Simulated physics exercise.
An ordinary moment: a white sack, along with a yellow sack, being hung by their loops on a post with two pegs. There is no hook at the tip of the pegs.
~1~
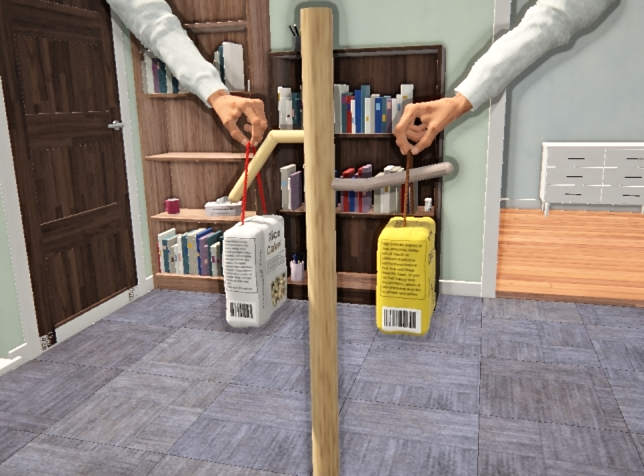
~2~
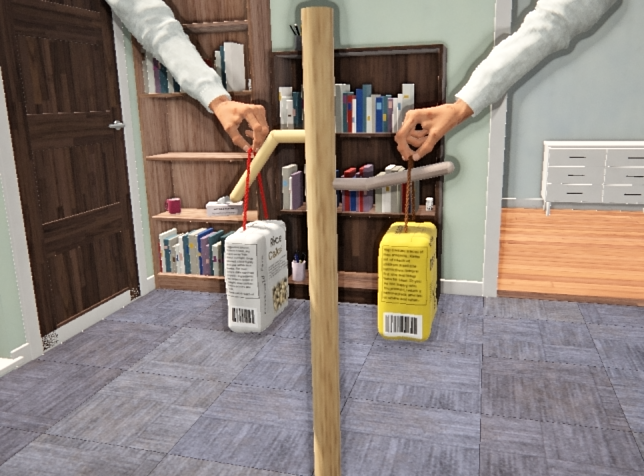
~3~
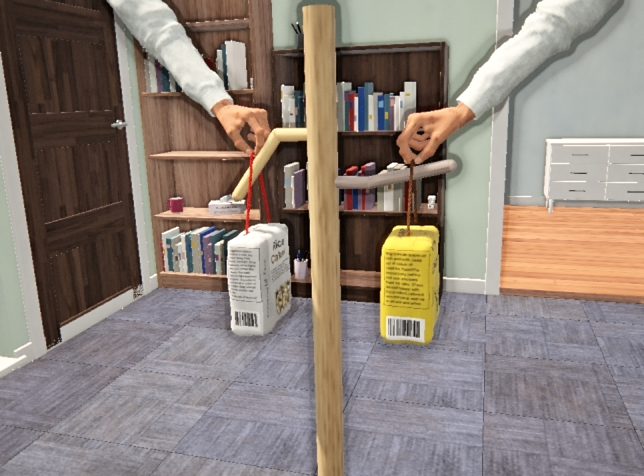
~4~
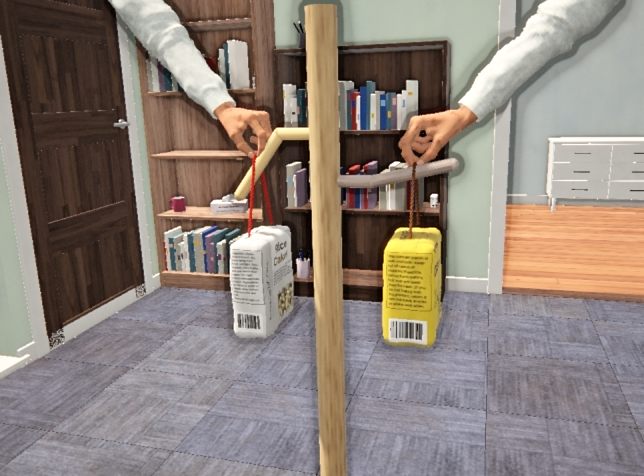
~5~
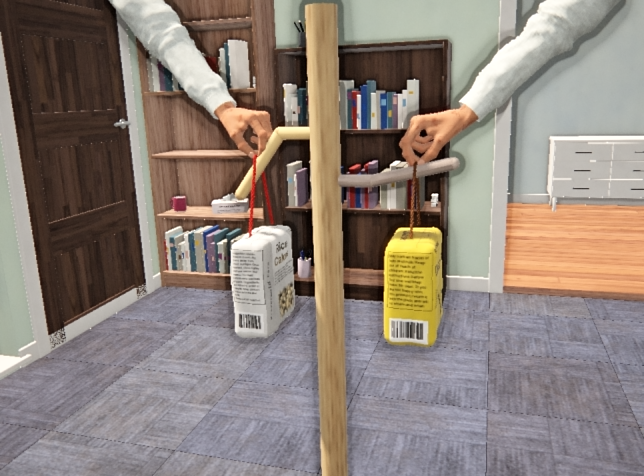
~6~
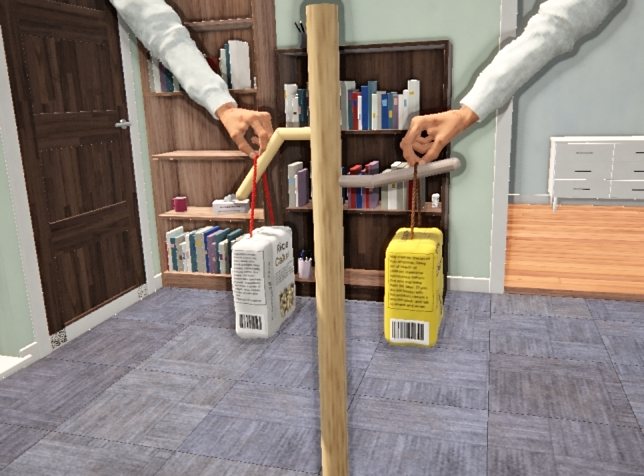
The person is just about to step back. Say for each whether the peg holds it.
At the end, the white sack ends up off its peg, the yellow sack ends up still hanging.
Then, 0.26 s after the last picture, white sack falling near (270, 359); yellow sack hanging near (414, 287).
Then, 0.50 s after the last picture, white sack on the floor; yellow sack hanging near (407, 288).
Then, 0.80 s after the last picture, white sack on the floor; yellow sack hanging near (399, 289).
At rest, white sack on the floor; yellow sack hanging near (393, 290). The white sack comes down and the yellow sack stays hanging.
